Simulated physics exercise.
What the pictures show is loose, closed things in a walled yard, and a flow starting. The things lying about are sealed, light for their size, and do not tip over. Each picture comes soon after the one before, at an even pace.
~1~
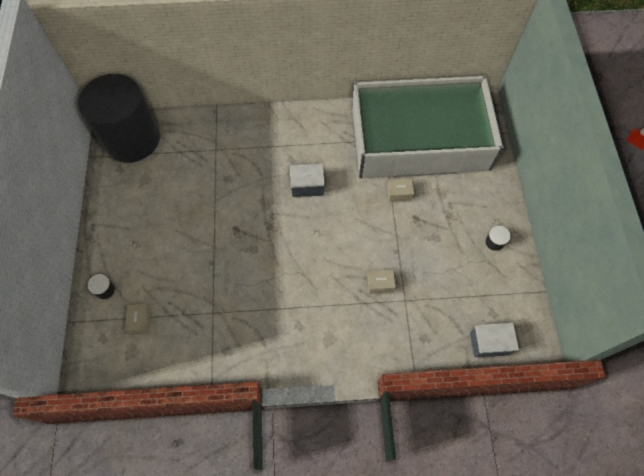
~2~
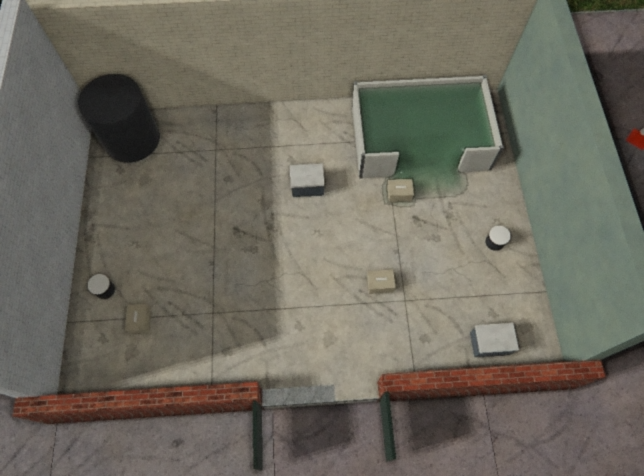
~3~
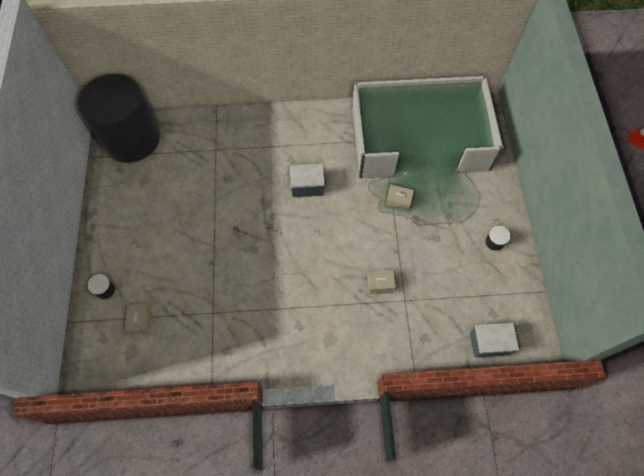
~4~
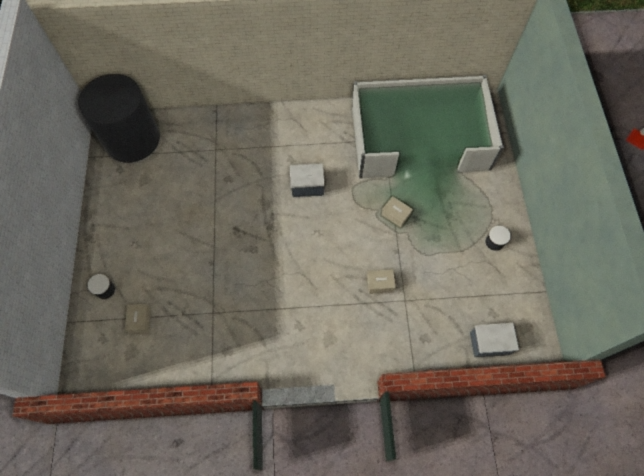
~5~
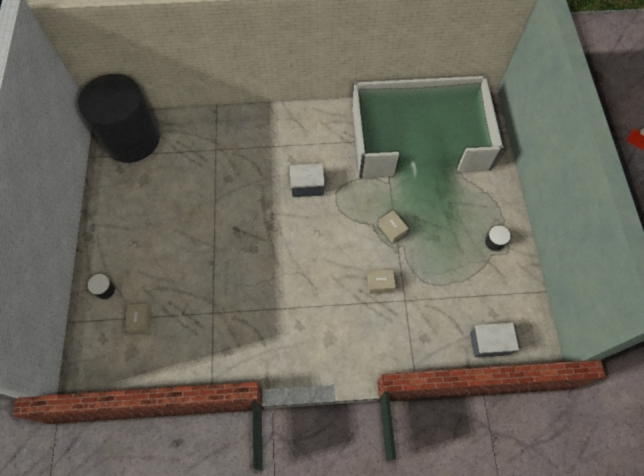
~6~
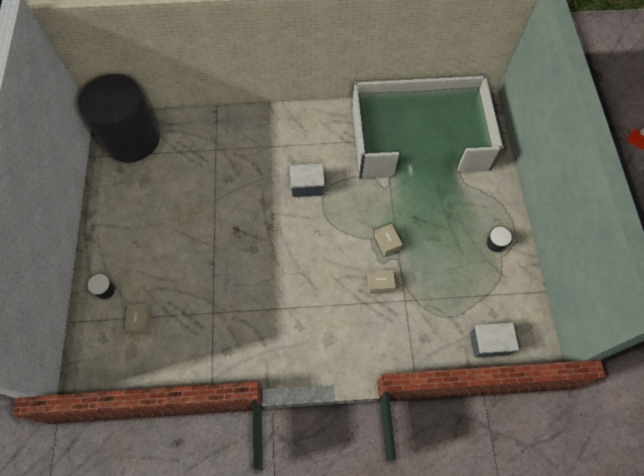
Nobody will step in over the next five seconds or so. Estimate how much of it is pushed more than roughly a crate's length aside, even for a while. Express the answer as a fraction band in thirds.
Fraction band: 1/3 to 2/3.
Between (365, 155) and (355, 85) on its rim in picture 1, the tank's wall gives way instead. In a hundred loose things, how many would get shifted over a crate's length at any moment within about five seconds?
Result: Close to 40 %.
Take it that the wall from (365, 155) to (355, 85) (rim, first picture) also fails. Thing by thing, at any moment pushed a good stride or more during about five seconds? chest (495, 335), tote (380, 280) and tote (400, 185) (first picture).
Well, in order they come out as below the mark, below the mark and below the mark.
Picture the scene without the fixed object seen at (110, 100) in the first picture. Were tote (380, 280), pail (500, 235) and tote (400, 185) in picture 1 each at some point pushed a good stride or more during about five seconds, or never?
In sequence: Covered the distance, covered the distance, covered the distance.
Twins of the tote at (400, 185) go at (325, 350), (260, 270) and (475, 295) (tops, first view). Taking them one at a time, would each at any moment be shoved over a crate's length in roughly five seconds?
Result by item: Gets dislodged / stays where it is / gets dislodged.
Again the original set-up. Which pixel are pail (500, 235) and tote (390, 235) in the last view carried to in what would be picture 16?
Roughly (556, 350), then (276, 315).
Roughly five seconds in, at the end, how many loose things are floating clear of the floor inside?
My count is 1.
A moment on, 1 of 7 are well off their spots; 0 afloat.
Next, 3 of 7 are well off their spots; 2 afloat.
Later, 3 of 7 are well off their spots; 2 afloat.
In the end, 3 of 7 are well off their spots, and 3 have been at some point; 1 afloat.
